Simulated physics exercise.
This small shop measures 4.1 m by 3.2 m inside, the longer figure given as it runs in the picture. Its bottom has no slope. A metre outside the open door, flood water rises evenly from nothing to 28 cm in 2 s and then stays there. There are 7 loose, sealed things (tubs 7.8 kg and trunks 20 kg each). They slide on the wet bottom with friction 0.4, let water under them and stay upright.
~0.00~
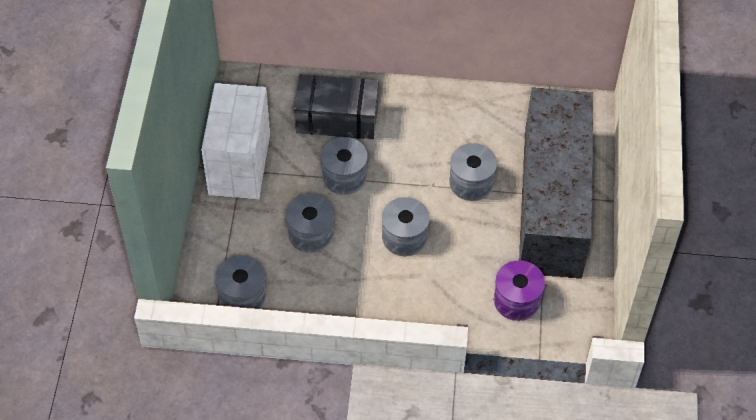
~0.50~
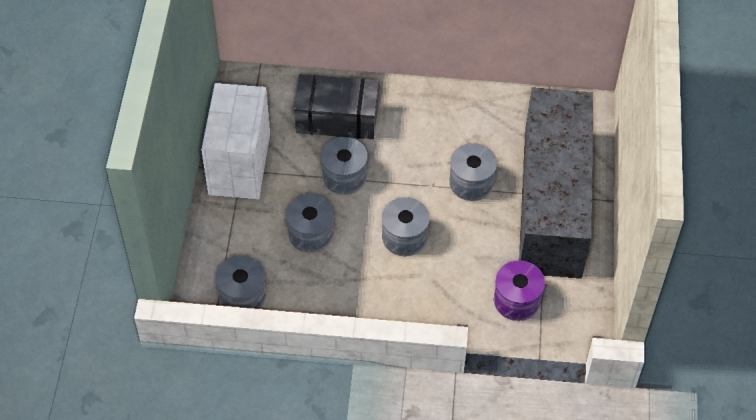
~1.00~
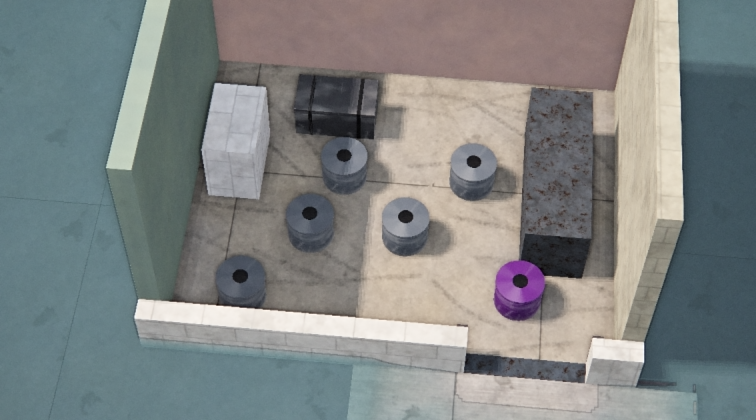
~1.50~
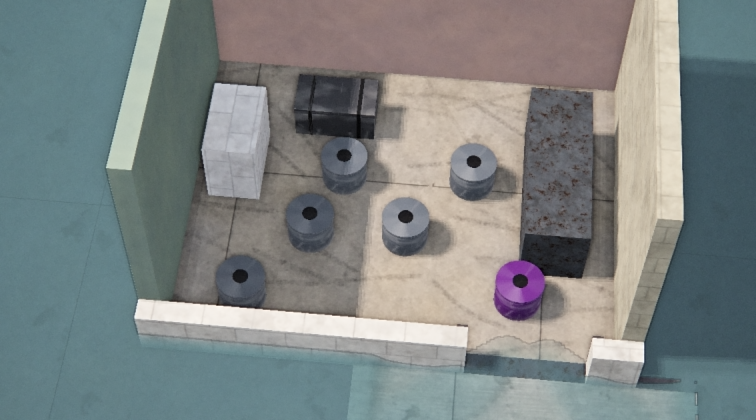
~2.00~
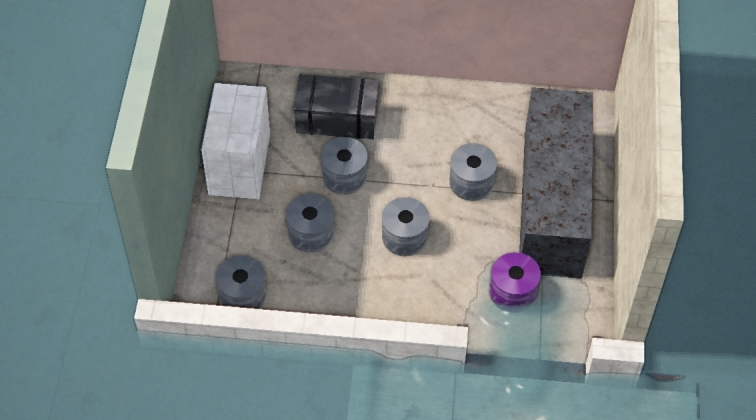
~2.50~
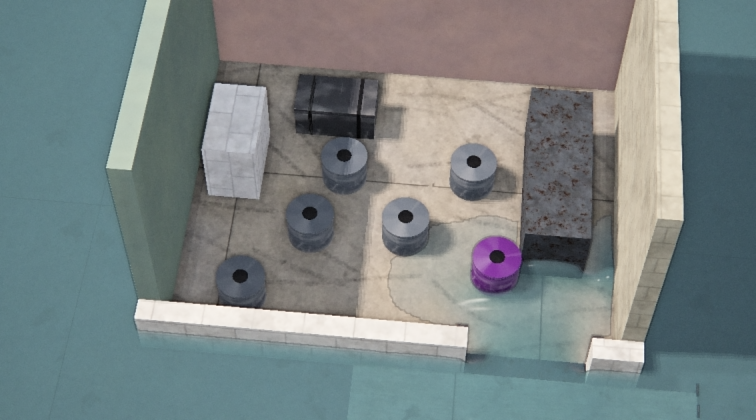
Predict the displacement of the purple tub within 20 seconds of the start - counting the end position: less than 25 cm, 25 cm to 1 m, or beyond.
Purple tub ends far away.
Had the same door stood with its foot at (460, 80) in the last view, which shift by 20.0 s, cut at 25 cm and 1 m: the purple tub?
Then the purple tub moves a short way.
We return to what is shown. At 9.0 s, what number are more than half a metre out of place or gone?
I count 7.
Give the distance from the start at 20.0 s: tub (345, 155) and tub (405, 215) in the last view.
In turn: 150 cm, 60 cm.
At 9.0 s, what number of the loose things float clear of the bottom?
At that moment 7.
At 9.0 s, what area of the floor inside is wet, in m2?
Some 11.5 m2.
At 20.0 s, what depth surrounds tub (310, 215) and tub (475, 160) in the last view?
Roughly 23 and 24 cm.
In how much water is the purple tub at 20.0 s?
Roughly 20 cm.
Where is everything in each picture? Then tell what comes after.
The first frame shows the purple tub at (520, 281), on the bottom; water covers 0.0 m2; 0 of 7 have shifted.
The second frame shows the purple tub at (520, 281), on the bottom; 0.0 m2 under water; 0 of 7 have shifted.
The third frame shows the purple tub at (520, 281) rests on the ground; 0.0 m2 under water; 0 of 7 have shifted.
The fourth frame shows the purple tub at (520, 281) rests on the ground; water covers 0.1 m2; 0 of 7 have shifted.
The fifth frame shows the purple tub at (516, 273) rests on the ground, 9 cm from its start; water covers 0.8 m2; 1 of 7 have shifted.
The sixth frame shows the purple tub at (497, 257) rests on the ground, 30 cm from its start; 2.2 m2 under water; 1 of 7 have shifted.
After 4.0 s the purple tub is near (392, 102), 2.4 m from its start, afloat; 1 afloat.
After 9.0 s the purple tub is near (348, 81), 2.7 m from its start, afloat; 7 afloat.
After 16.0 s the purple tub is near (472, 79), 2.3 m from its start, afloat; 7 afloat.
After 20.0 s the purple tub is near (366, 265), 1.4 m from its start, afloat; 7 afloat.
